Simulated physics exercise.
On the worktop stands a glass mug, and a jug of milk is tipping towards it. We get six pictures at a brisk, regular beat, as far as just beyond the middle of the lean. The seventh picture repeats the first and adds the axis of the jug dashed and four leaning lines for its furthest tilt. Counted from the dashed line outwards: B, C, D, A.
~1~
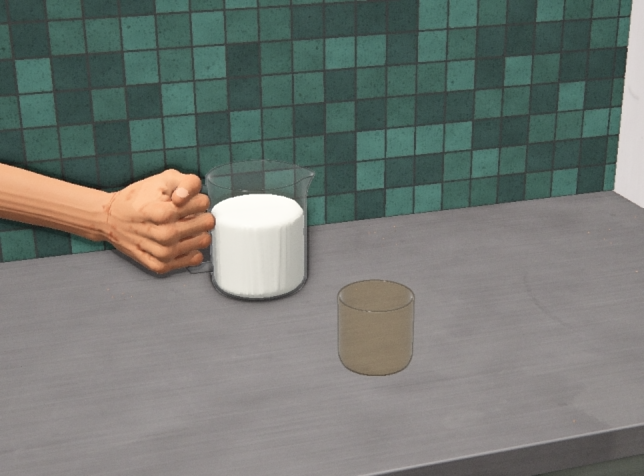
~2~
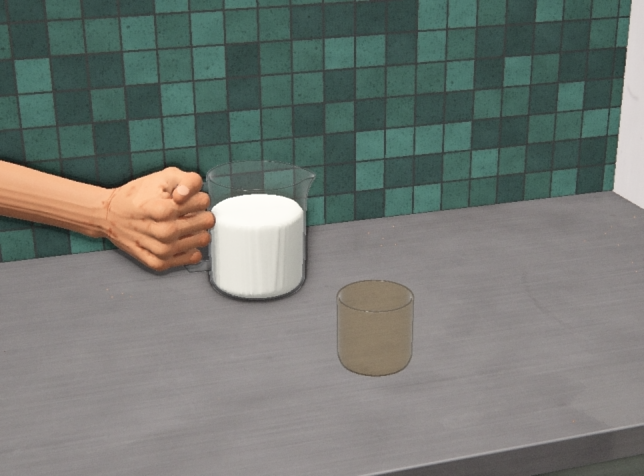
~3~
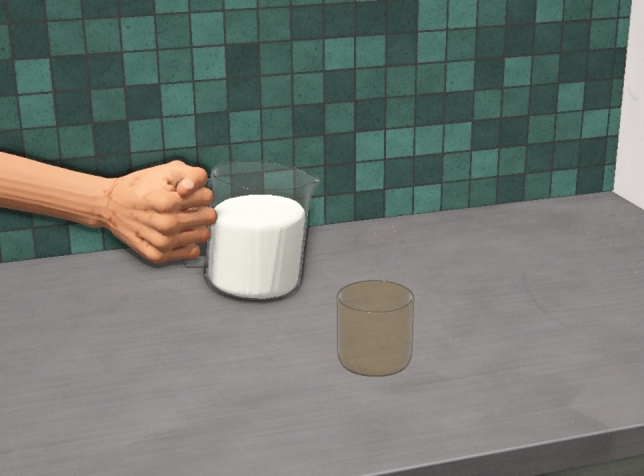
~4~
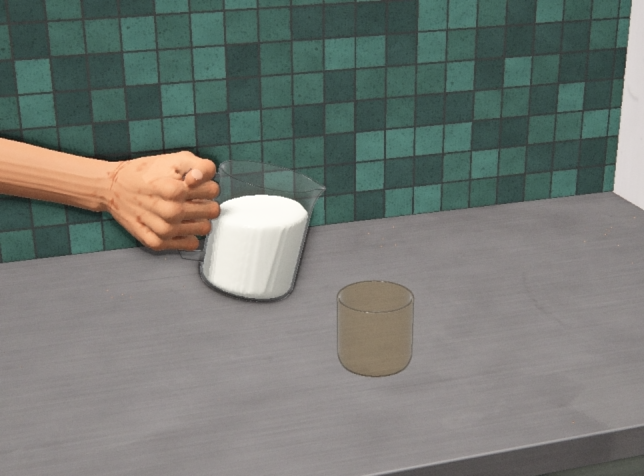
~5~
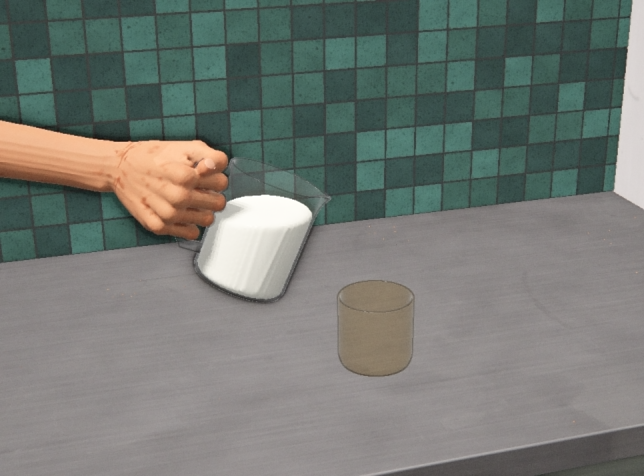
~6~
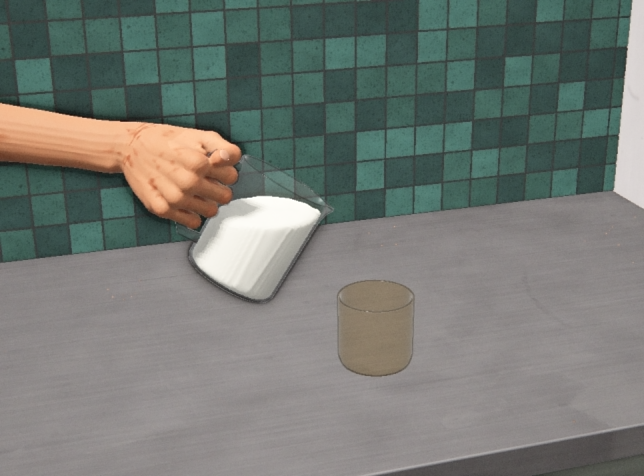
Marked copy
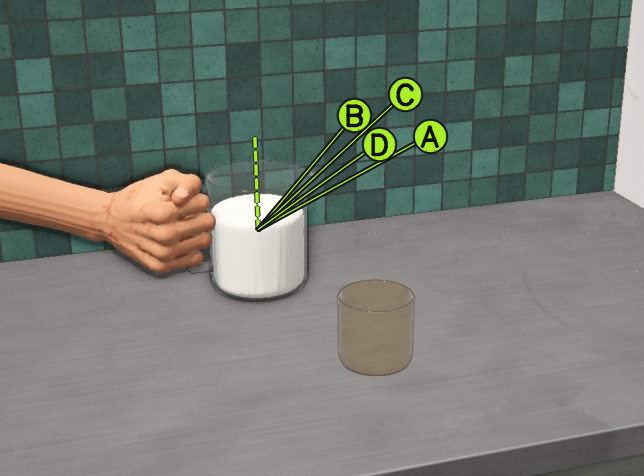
A hand gripping a glass jug of milk on a grey worktop, gradually tilting it rightwards near a brownish glass mug.
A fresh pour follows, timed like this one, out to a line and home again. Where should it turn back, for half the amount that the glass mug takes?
Line A does it best.
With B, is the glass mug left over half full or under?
Under.
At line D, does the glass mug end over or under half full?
Under.
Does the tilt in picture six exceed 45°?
No.
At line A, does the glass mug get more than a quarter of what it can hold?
Yes.
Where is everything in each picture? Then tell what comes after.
Upright, lip at (312, 172); rim of the glass mug round (376, 295); nothing has left yet.
Upright, lip at (313, 173); nothing has left yet.
Tipped about 7°, lip at (317, 178); nothing has left yet.
Tipped about 14°, lip at (323, 186); nothing has left yet.
Tipped about 23°, lip at (328, 196); nothing has left yet.
Tipped about 33°, lip at (331, 207); nothing has left yet.
On the marked copy, A at (415, 143); B at (343, 128); C at (392, 105); D at (364, 152).
If A is chosen, the glass mug ends with about 49 % of what it can hold.
If B is chosen, the glass mug ends with about 7 % of what it can hold.
If C is chosen, the glass mug ends with about 15 % of what it can hold.
If D is chosen, the glass mug ends with about 30 % of what it can hold.
